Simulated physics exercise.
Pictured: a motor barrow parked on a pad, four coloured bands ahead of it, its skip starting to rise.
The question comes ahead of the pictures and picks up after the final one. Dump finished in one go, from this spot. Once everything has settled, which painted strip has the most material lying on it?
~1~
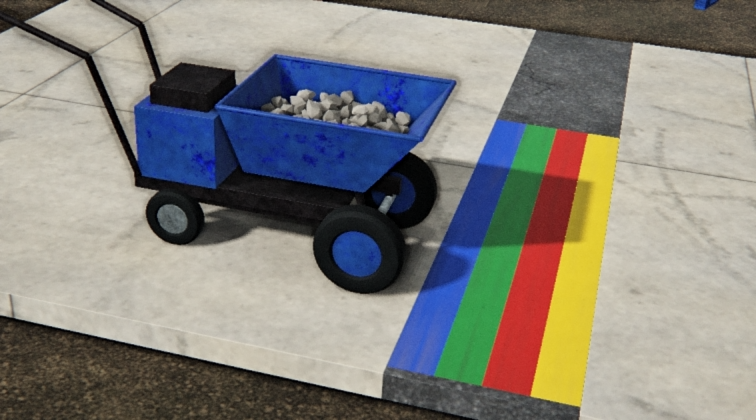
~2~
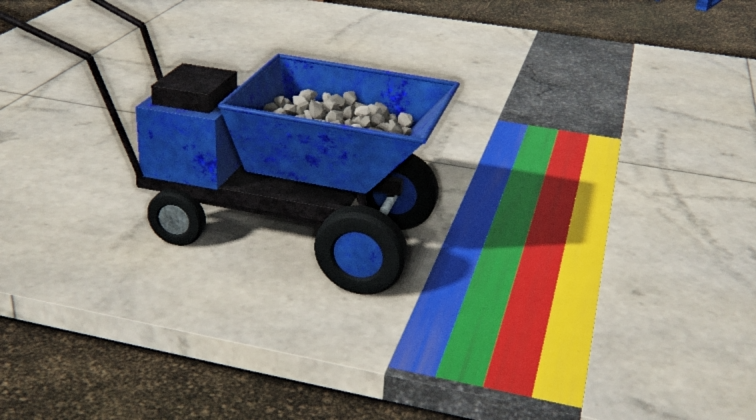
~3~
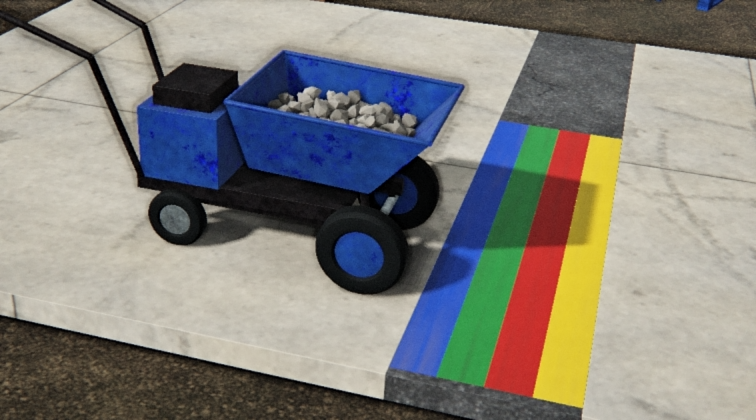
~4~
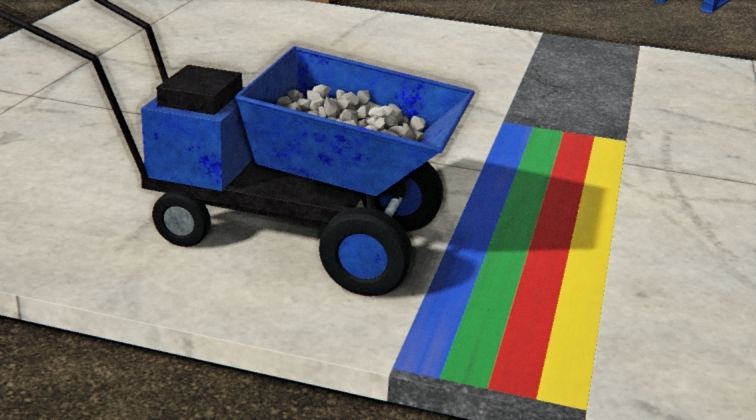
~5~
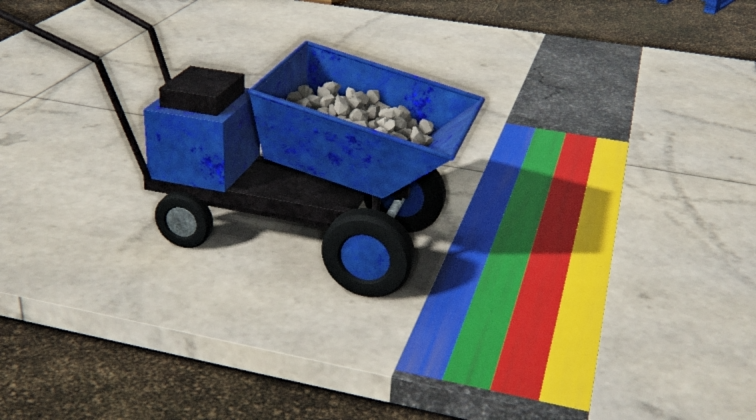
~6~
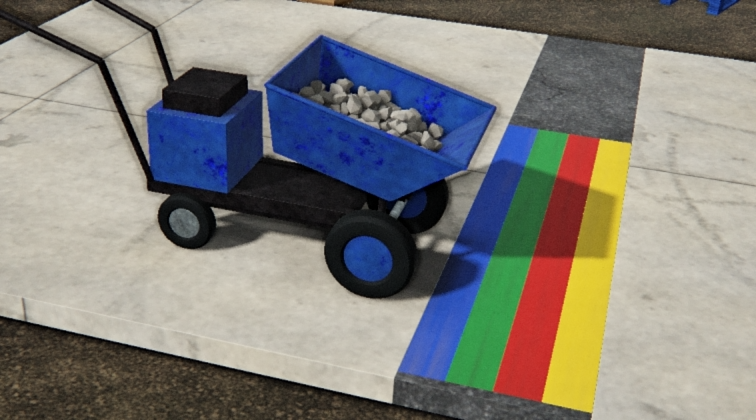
Most of it lies on the red strip.
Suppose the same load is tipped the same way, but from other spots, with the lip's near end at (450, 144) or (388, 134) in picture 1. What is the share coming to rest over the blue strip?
About 0 per cent first, about 0 per cent second.
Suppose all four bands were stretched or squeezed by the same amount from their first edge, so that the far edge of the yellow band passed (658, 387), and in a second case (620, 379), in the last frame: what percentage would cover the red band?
Shares in order: Close to 30 %; close to 40 %.
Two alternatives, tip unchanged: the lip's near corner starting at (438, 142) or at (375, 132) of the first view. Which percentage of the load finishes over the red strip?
20 % then 20 %.
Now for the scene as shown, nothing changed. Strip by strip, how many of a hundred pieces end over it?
The blue strip gets close to 0, the green strip close to 5, the red strip close to 40 and the yellow strip close to 25.
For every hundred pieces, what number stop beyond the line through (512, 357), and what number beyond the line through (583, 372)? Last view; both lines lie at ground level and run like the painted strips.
Around 60 in a hundred for the first, 10 in a hundred for the second.
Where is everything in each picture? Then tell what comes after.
The first picture shows lip of the skip (420, 140), level; top of the load (329, 119), broken stones; blue strip (426, 332); green strip (471, 341); red strip (517, 350); yellow strip (563, 359).
The second picture shows lip of the skip (423, 141), level; top of the load (332, 119).
The third picture shows lip of the skip (429, 144), tipped barely; top of the load (336, 118).
The fourth picture shows lip of the skip (440, 150), tipped a little; top of the load (324, 116).
The fifth picture shows lip of the skip (452, 158), tipped a little; top of the load (334, 114).
The sixth picture shows lip of the skip (464, 168), tipped clearly; top of the load (333, 111); blue strip (437, 337); green strip (482, 346); red strip (528, 355); yellow strip (575, 365).
Just after the last frame, skip tipped well over; every one in the skip.
A moment on, skip tipped steeply; the larger part in the skip; just a few over the green strip; about a tenth over the red strip; just a few over the yellow strip.
Further on, skip tipped right over; roughly a quarter in the skip; about a tenth over the green strip; roughly a third over the red strip; roughly a quarter over the yellow strip; about a tenth off the paint.
When it is over, skip tipped right over; roughly a quarter in the skip; not one over the blue strip; about a tenth over the green strip; roughly a third over the red strip; roughly a quarter over the yellow strip; about a tenth off the paint.
